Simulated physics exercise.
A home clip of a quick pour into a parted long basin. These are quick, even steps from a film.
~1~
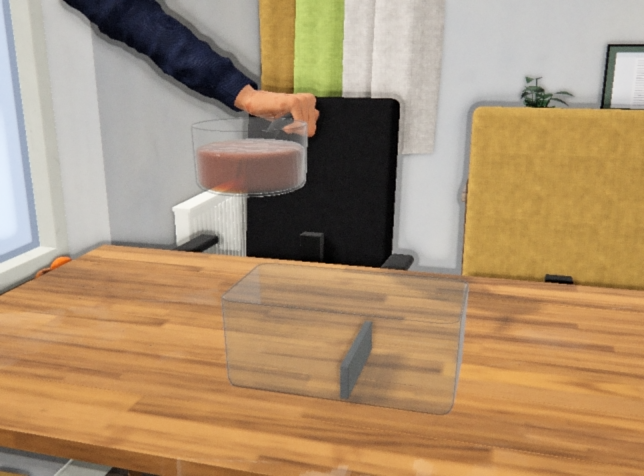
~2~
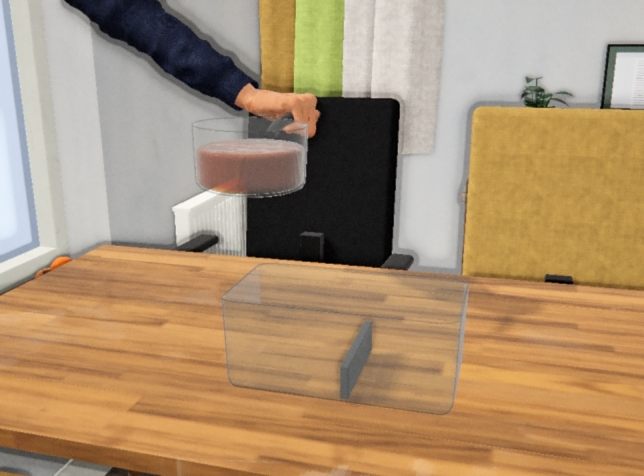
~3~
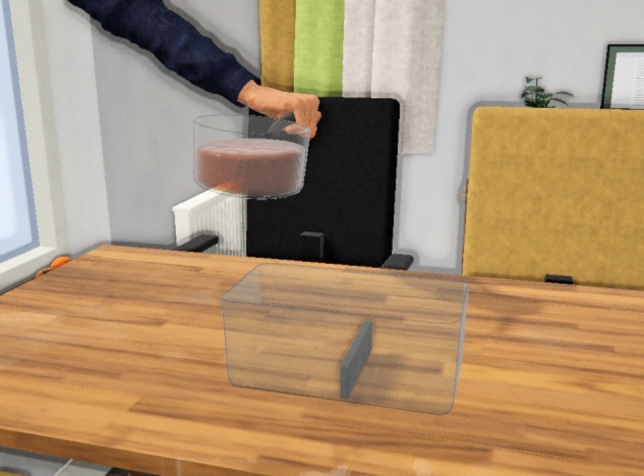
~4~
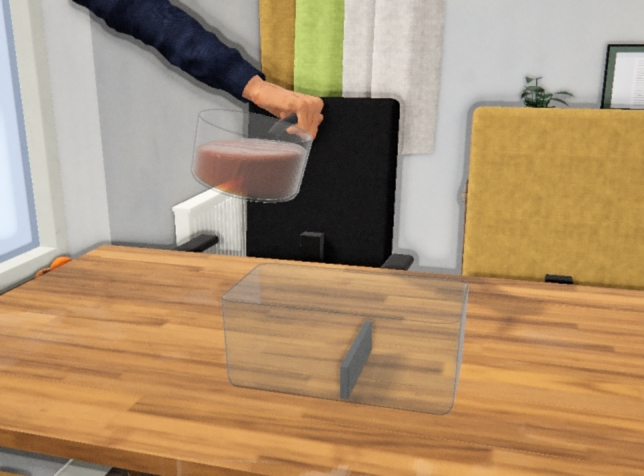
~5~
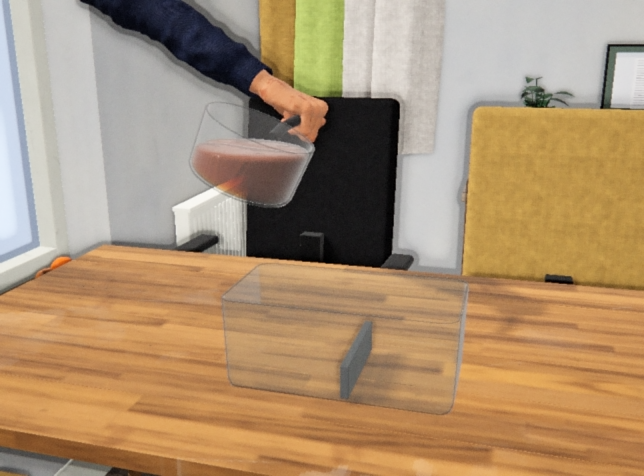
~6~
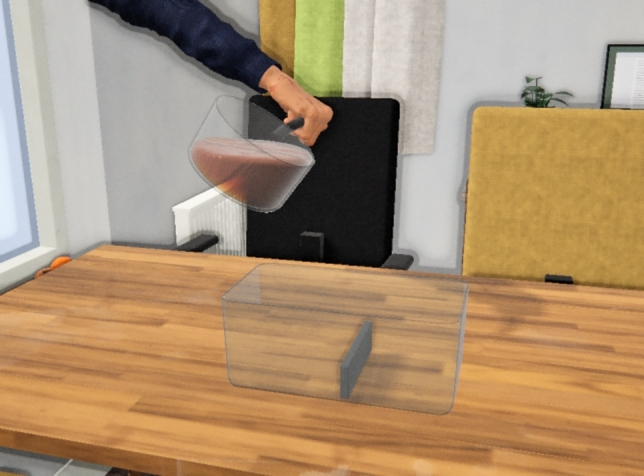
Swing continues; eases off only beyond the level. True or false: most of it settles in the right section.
False.
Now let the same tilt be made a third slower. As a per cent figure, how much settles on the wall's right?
Near 40 %.
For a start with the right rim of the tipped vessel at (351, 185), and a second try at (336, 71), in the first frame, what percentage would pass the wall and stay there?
60 and 70 per cent.
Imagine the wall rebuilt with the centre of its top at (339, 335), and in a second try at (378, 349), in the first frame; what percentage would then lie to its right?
Roughly 50 per cent first and roughly 5 per cent second.
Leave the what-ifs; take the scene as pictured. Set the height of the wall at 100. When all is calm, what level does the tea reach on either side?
Left 50 per cent, right 20.
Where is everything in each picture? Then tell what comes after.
In the first frame, it leans 0°; its right rim is at (304, 127); the tea meets the walls at (203, 145) and (303, 149); the long basin's rim runs from (241, 281) to (464, 302); the wall's top is at (357, 343).
In the second frame, it leans 2°; its right rim is at (304, 129); the tea meets the walls at (203, 144) and (303, 149).
In the third frame, it leans 6°; its right rim is at (306, 134); the tea meets the walls at (203, 144) and (304, 150).
In the fourth frame, it leans 14°; its right rim is at (309, 142); the tea meets the walls at (203, 144) and (305, 152).
In the fifth frame, it leans 24°; its right rim is at (310, 154); the tea meets the walls at (201, 143) and (308, 154).
In the sixth frame, it leans 36°; its right rim is at (310, 167); the tea meets the walls at (199, 140) and (312, 160); 1 per cent is over the edge.
A moment on, the tilt is 101° and 28 per cent is still to pour, 13 is left of the wall and 6 right of it.
Next, the tilt is 112° and 5 per cent is still to pour, 63 is left of the wall and 23 right of it.
Then the tilt is 112° and 0 per cent is still to pour, 67 is left of the wall and 24 right of it.
Later the tilt is 112° and 0 per cent is still to pour, 70 is left of the wall and 26 right of it.
At rest 70 per cent lies left of the wall, 26 right of it and 4 outside.
